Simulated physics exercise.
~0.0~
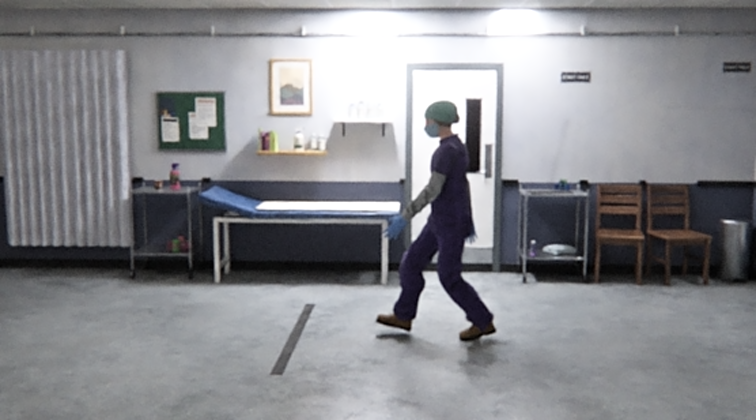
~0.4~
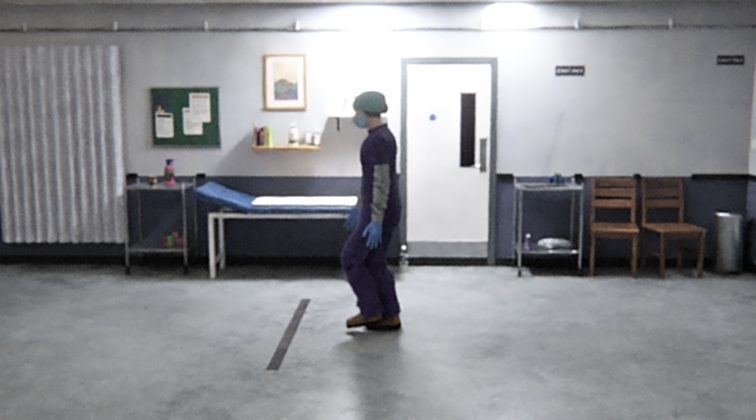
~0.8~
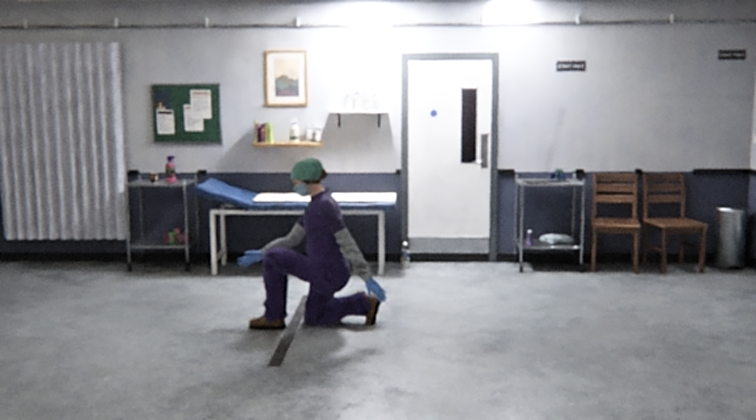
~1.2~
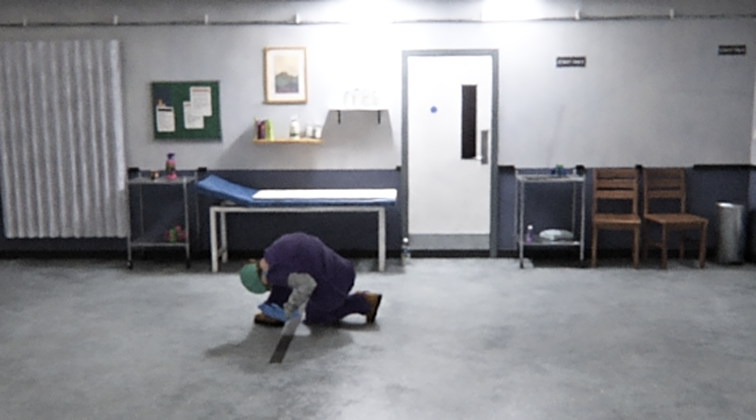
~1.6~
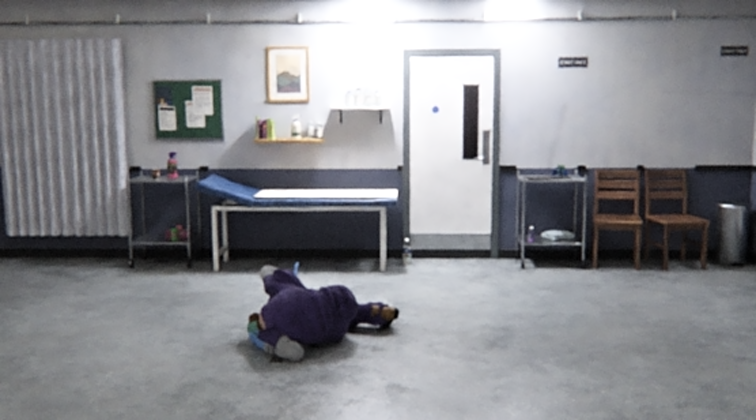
Person in purple scrubs and green cap walking left, kneeling, folding forward and ending curled on the floor over a dark strip.
